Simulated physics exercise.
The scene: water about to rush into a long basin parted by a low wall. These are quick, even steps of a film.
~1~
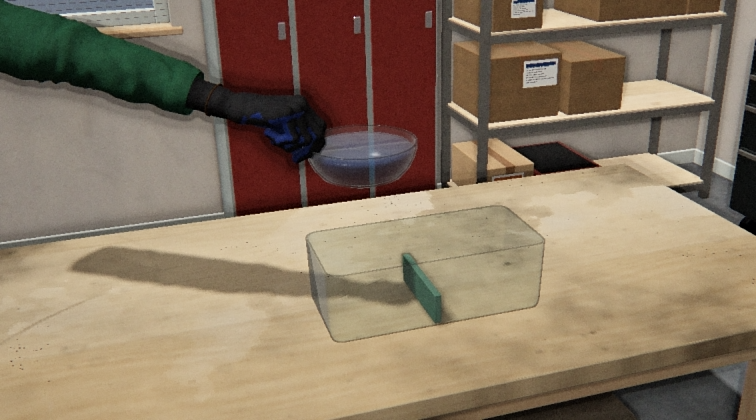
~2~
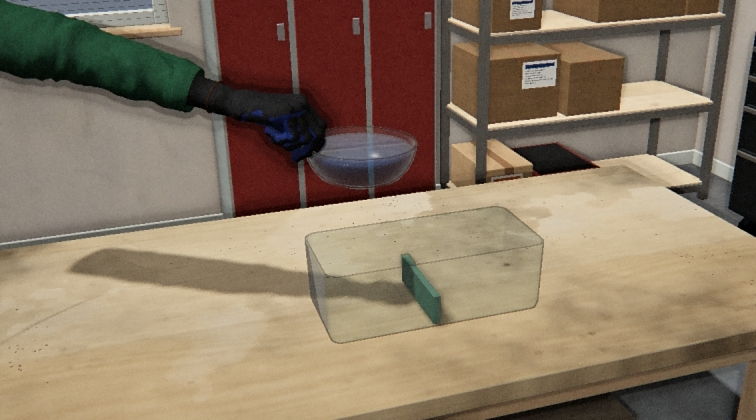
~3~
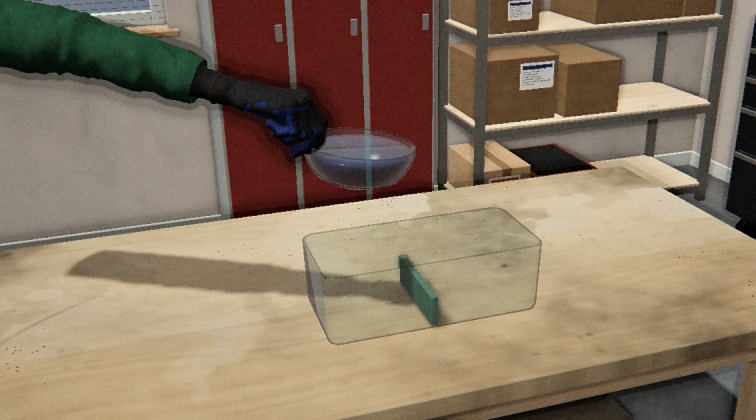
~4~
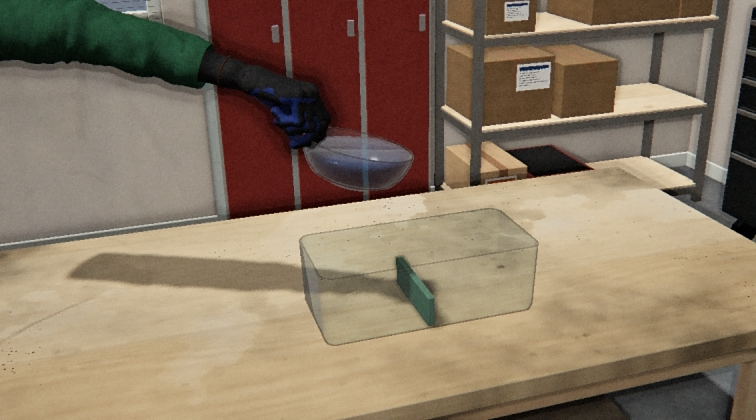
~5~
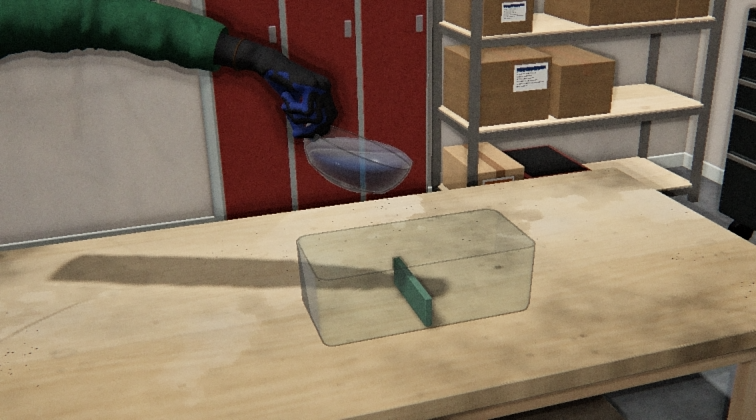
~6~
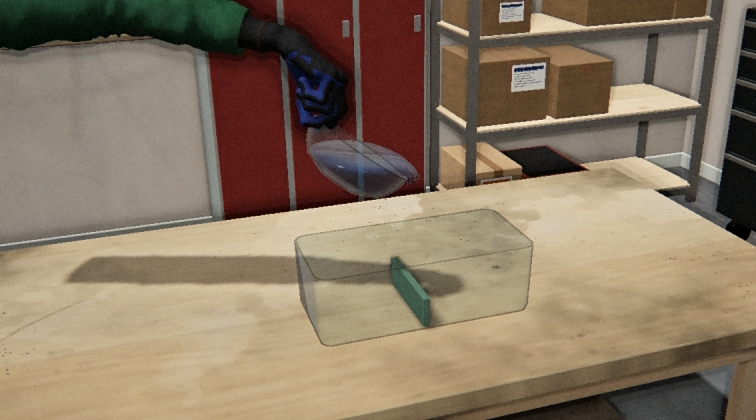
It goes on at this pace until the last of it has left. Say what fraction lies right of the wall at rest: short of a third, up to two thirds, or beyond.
In the end above two thirds is right of the wall.
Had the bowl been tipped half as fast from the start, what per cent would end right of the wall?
It comes to 85 per cent or so.
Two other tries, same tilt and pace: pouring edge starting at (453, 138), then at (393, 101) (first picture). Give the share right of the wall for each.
First some 85, then 65 per cent.
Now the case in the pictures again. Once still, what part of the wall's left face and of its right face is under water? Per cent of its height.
The left part 10 per cent, the right part 40.
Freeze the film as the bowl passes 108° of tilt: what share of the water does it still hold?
About 0 per cent.
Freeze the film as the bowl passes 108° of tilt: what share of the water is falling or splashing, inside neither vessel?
Near 15 %.
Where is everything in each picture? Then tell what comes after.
In the first picture, it leans 0°; its right rim is at (413, 136); the water meets the walls at (308, 152) and (410, 140); the long basin's rim runs from (315, 256) to (525, 223); the wall's top is at (421, 275).
In the second picture, it leans 2°; its right rim is at (413, 139); the water meets the walls at (307, 152) and (410, 142).
In the third picture, it leans 7°; its right rim is at (412, 144); the water meets the walls at (307, 151) and (408, 146).
In the fourth picture, it leans 15°; its right rim is at (409, 152); the water meets the walls at (307, 150) and (407, 149).
In the fifth picture, it leans 25°; its right rim is at (407, 163); the water meets the walls at (307, 149) and (399, 156); 4 per cent is over the edge.
In the sixth picture, it leans 37°; its right rim is at (402, 175); the water meets the walls at (310, 151) and (390, 160); 14 per cent is over the edge.
A moment on, the bowl is tipped right over and 1 per cent is still to pour, 6 is left of the wall and 76 right of it.
Next, the bowl is tipped right over and 0 per cent is still to pour, 18 is left of the wall and 71 right of it.
Then the bowl is tipped right over and 0 per cent is still to pour, 23 is left of the wall and 75 right of it.
Later the bowl is tipped right over and 0 per cent is still to pour, 23 is left of the wall and 75 right of it.
At rest 23 per cent lies left of the wall, 75 right of it and 2 outside.
